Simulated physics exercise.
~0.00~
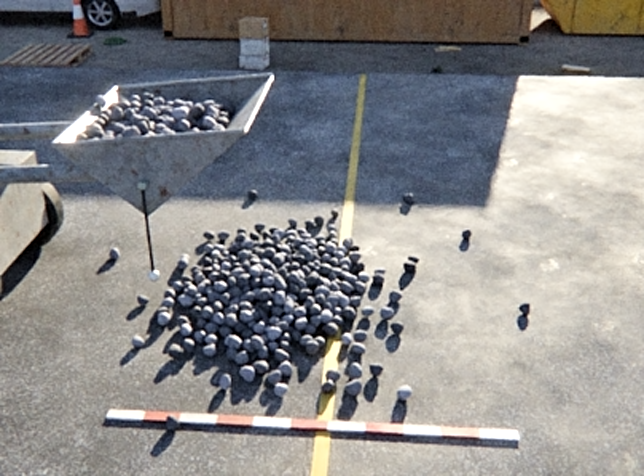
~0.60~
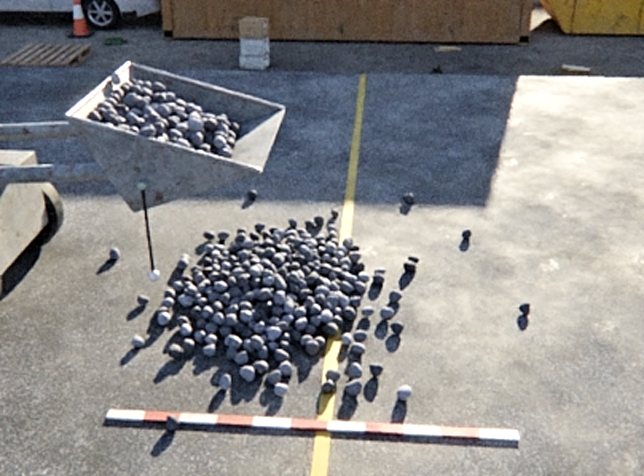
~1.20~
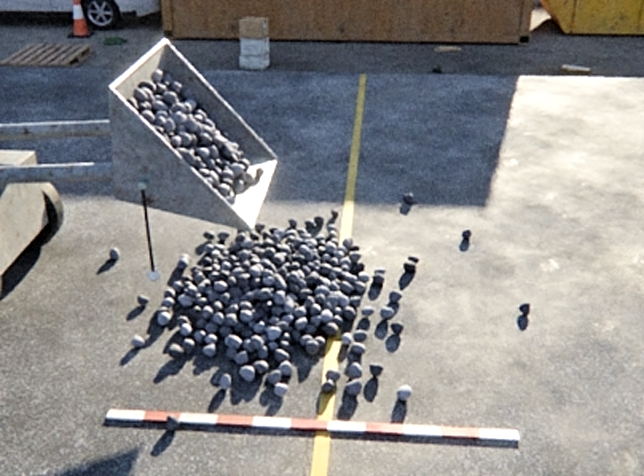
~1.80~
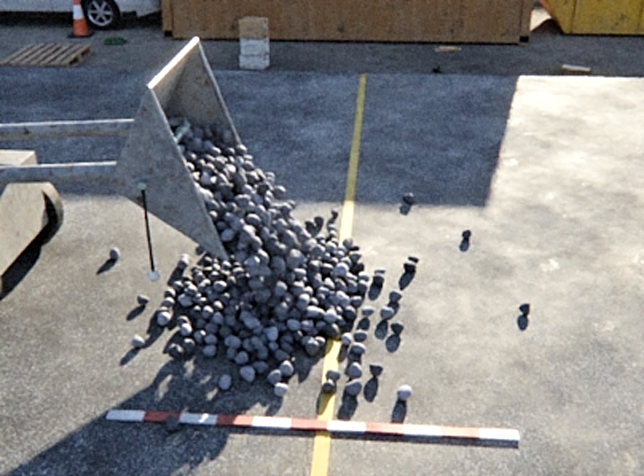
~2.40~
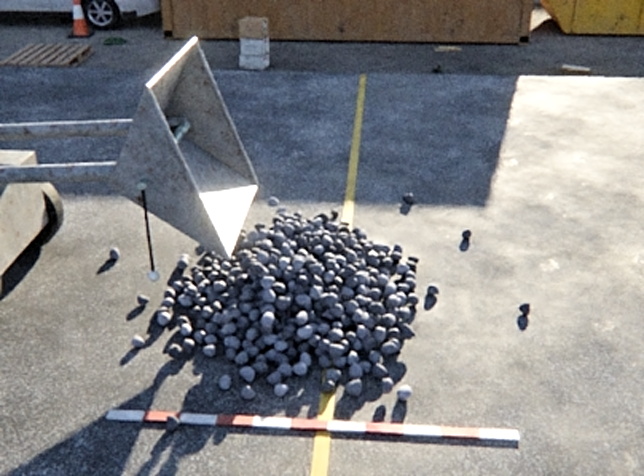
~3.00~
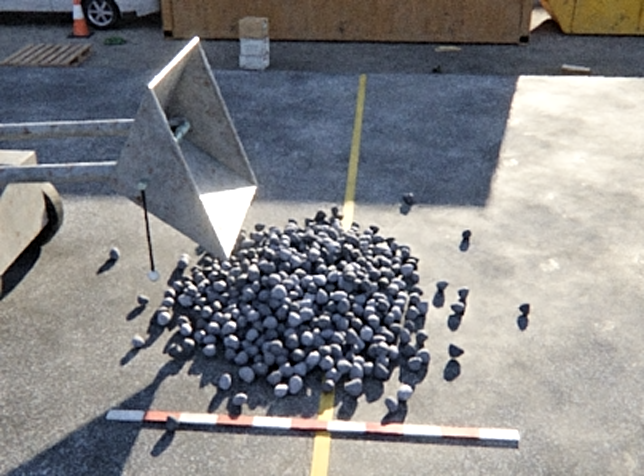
On sunlit, partly shaded pavement, a metal bucket of rounded grey stones tips down to the right and empties onto a loose pile lying across a yellow line, and the pile spreads further right, ending larger beneath the empty, tilted bucket, with a few stones scattered around it.
